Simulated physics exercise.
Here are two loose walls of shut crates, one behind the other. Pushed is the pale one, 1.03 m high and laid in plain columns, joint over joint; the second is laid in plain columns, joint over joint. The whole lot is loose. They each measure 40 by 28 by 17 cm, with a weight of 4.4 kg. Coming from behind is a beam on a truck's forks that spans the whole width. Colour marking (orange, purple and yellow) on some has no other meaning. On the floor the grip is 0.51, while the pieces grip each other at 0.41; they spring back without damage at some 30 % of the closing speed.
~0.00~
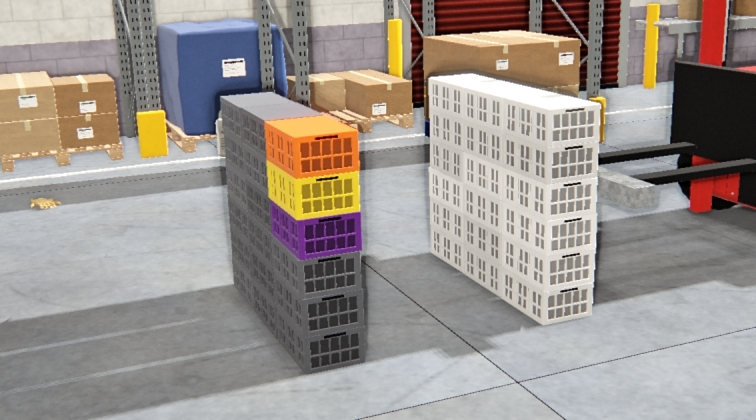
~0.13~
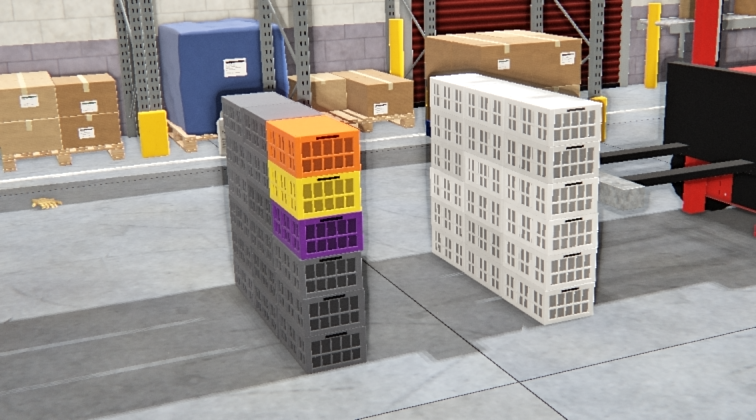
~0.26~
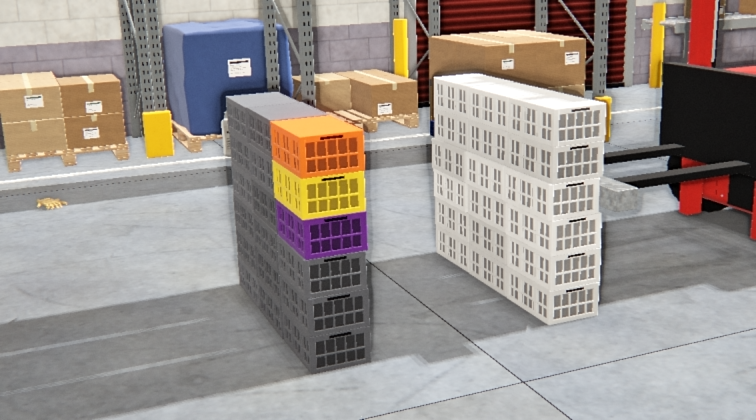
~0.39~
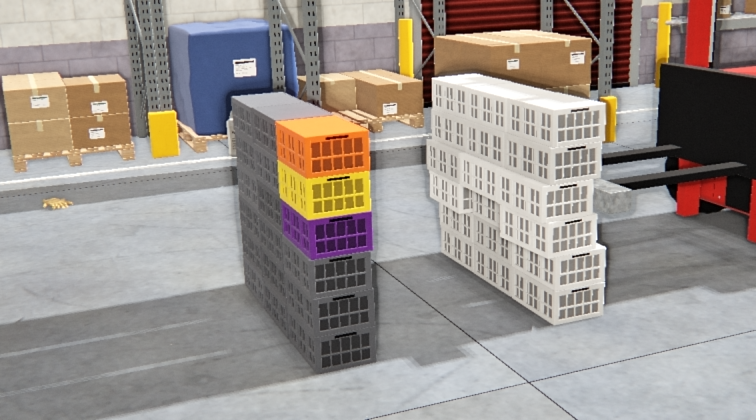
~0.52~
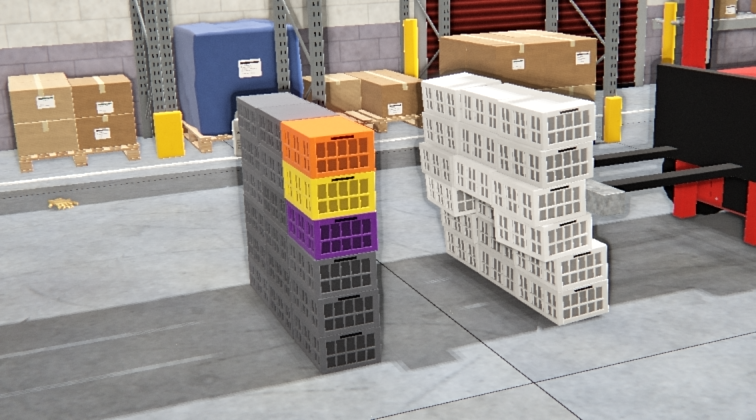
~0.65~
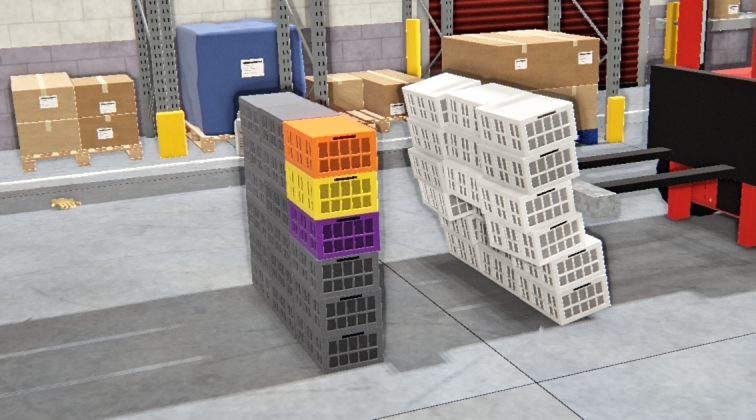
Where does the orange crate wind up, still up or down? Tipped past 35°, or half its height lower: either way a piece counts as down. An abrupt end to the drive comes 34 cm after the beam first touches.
Once all is still, the orange crate is still up.
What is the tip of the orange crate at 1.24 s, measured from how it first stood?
Around 0° from its start.
By 0.94 s, 1 of the pale wall down; none of the 18 crates of the second wall down; orange crate unmoved.
By 1.24 s, 15 of the pale wall down; none of the 18 crates of the second wall down, 4 disturbed; orange crate unmoved.
When it is over (3.0 s), 15 of the pale wall down; none of the 18 crates of the second wall down, 12 disturbed; orange crate moved 45 mm; yellow crate moved 54 mm; purple crate moved 6 cm. In pixels of the last frame, middles, orange crate near (319, 147), yellow crate near (318, 186).
